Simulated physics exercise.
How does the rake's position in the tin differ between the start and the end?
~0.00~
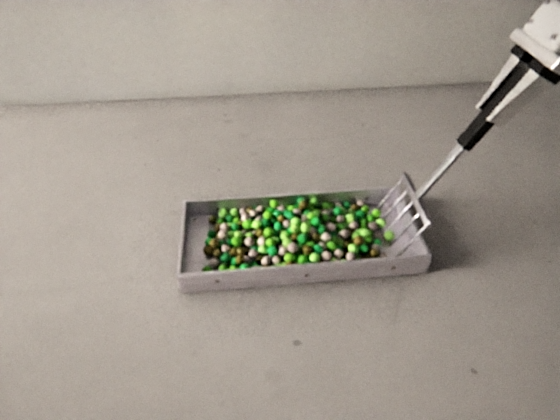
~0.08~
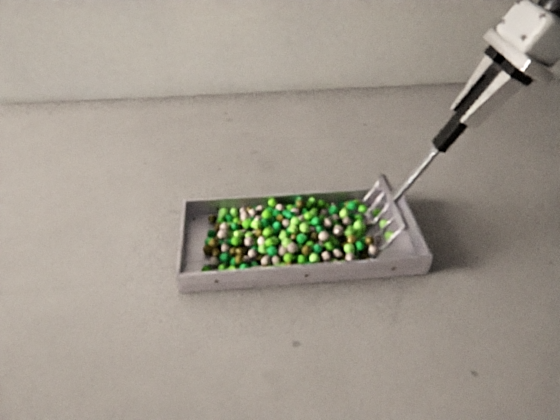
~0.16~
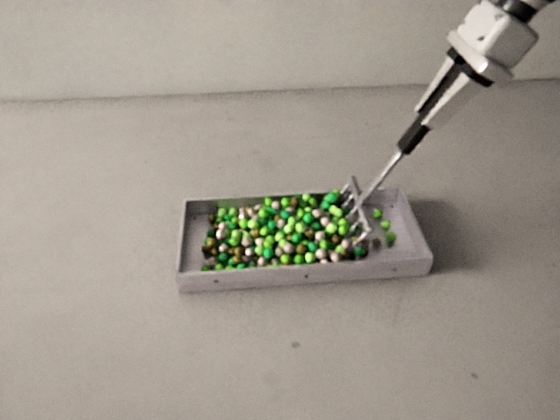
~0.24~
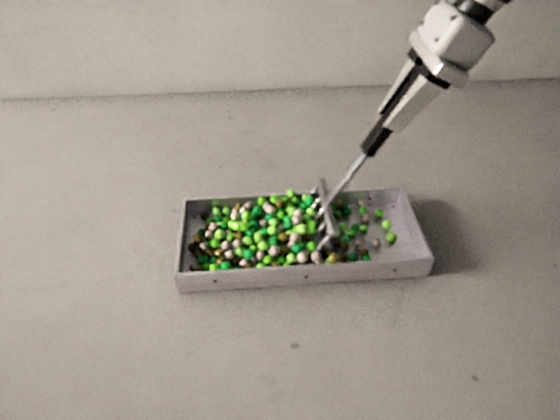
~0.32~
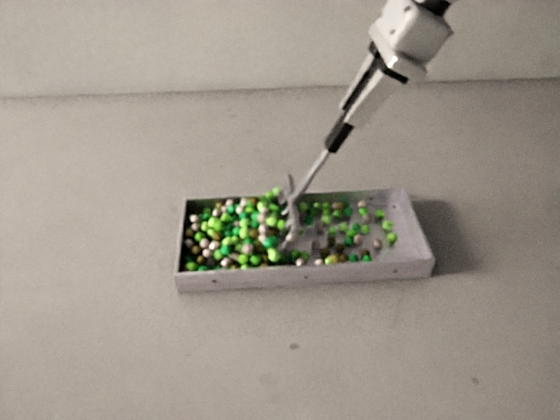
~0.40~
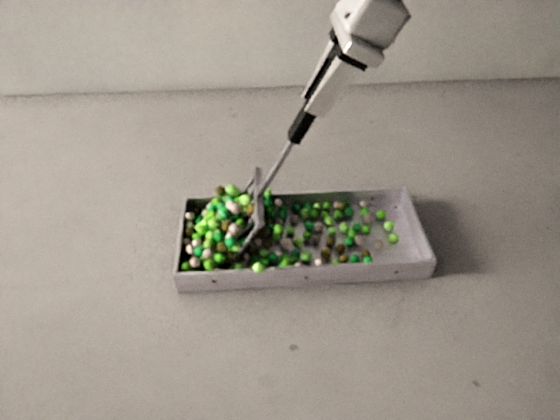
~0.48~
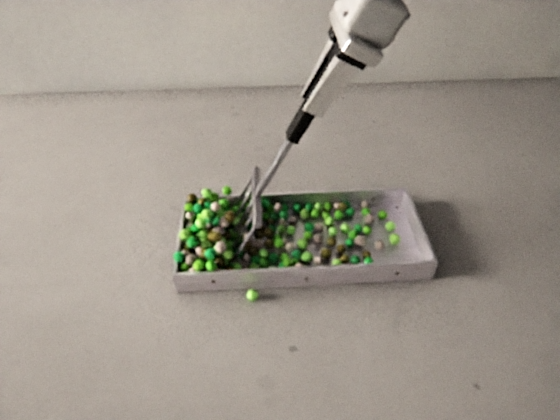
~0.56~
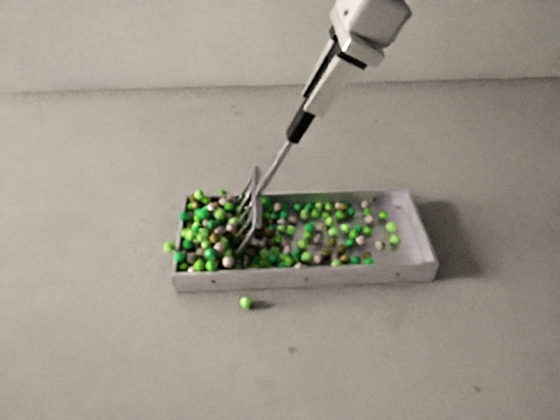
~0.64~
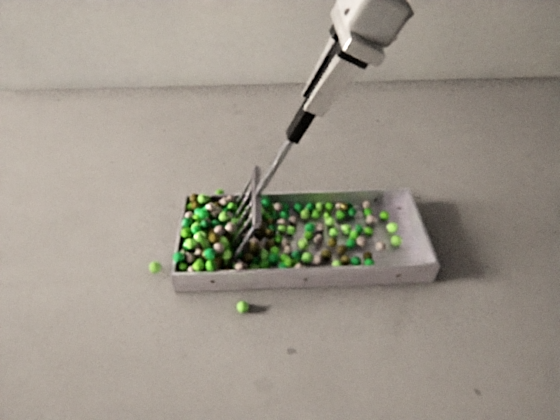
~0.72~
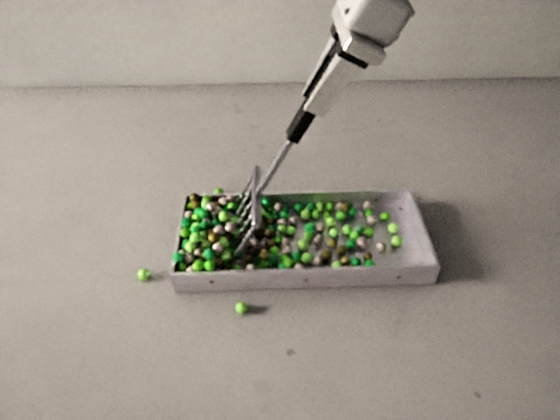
At the start the rake is at the right end of the tin. By the end it stands well to the left, beside the sweets gathered in the left part.
A gripped rake pushes round sweets left along a tin, and a few spill outside.
